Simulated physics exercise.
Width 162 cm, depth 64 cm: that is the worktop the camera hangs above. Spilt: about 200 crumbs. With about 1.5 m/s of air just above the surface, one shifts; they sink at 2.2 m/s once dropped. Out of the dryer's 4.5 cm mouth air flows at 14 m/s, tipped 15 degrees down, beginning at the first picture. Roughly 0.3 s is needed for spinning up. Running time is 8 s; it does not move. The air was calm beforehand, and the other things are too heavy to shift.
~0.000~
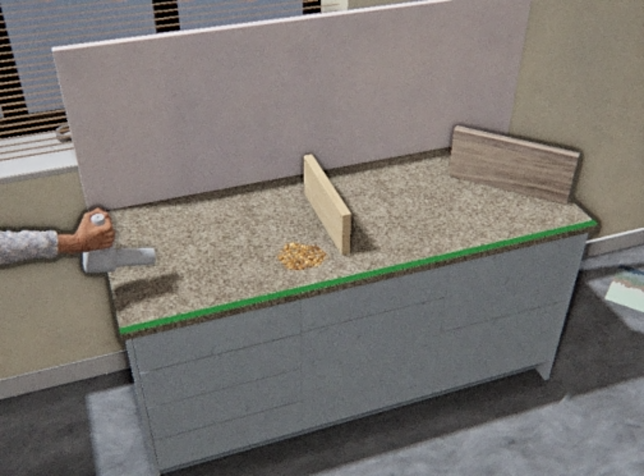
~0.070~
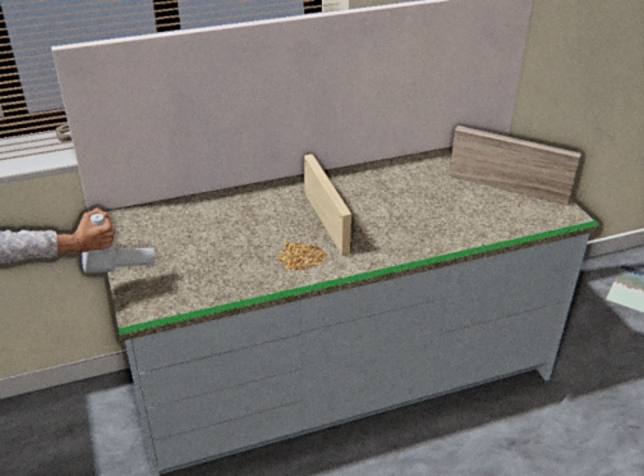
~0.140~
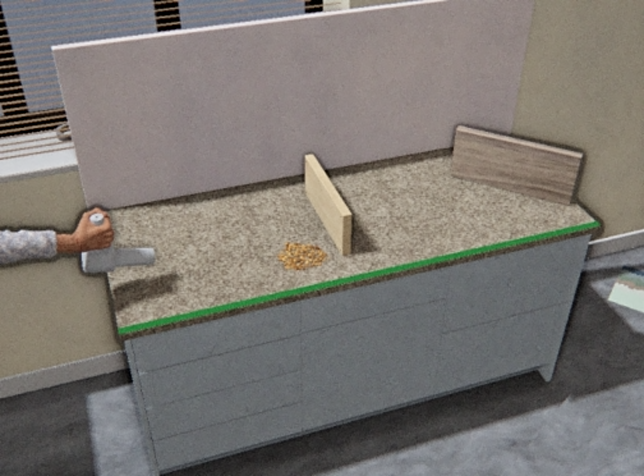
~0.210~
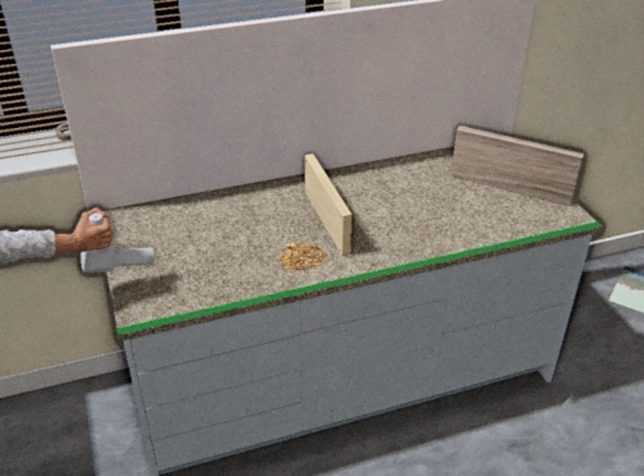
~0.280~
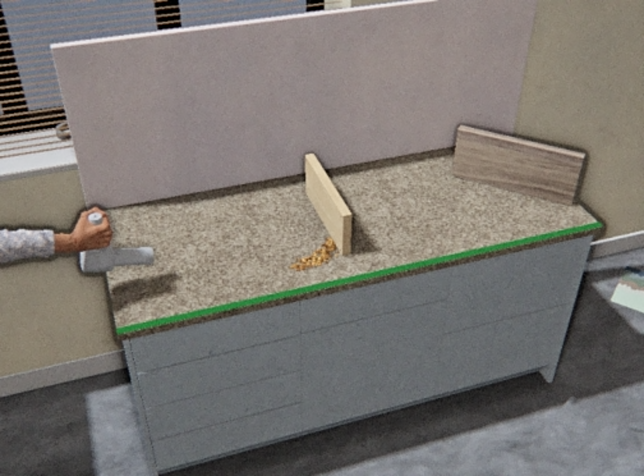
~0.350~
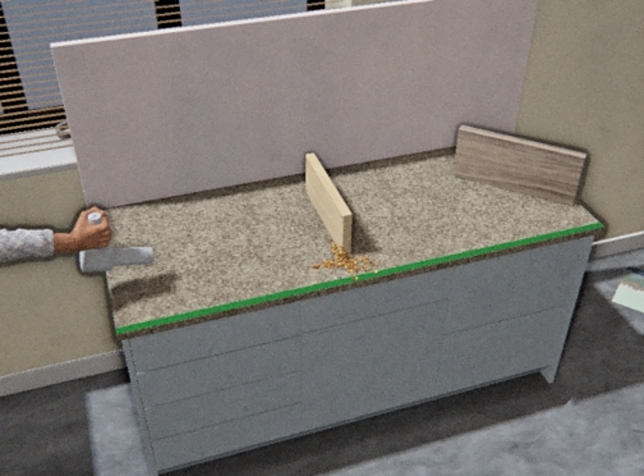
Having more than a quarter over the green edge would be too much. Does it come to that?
Watch it - the losses over that edge are going to exceed one in four.
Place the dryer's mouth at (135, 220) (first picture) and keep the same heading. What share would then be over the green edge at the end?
You'd be looking at something like 50 in a hundred.
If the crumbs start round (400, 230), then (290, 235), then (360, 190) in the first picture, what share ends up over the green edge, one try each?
0 %, 1 %, 0 %.
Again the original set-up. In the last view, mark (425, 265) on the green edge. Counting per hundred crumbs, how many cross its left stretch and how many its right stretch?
About 80 per cent left, about 4 per cent right.
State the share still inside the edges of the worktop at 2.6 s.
Roughly 10 per cent.
After 1.6 s, 88 % are over the green edge; 99 % have settled or left.
After 2.6 s, 88 % are over the green edge; 99 % have settled or left.
After 4.4 s, 88 % are over the green edge; 99 % have settled or left.
After 8.0 s, at the end, 88 % are over the green edge.
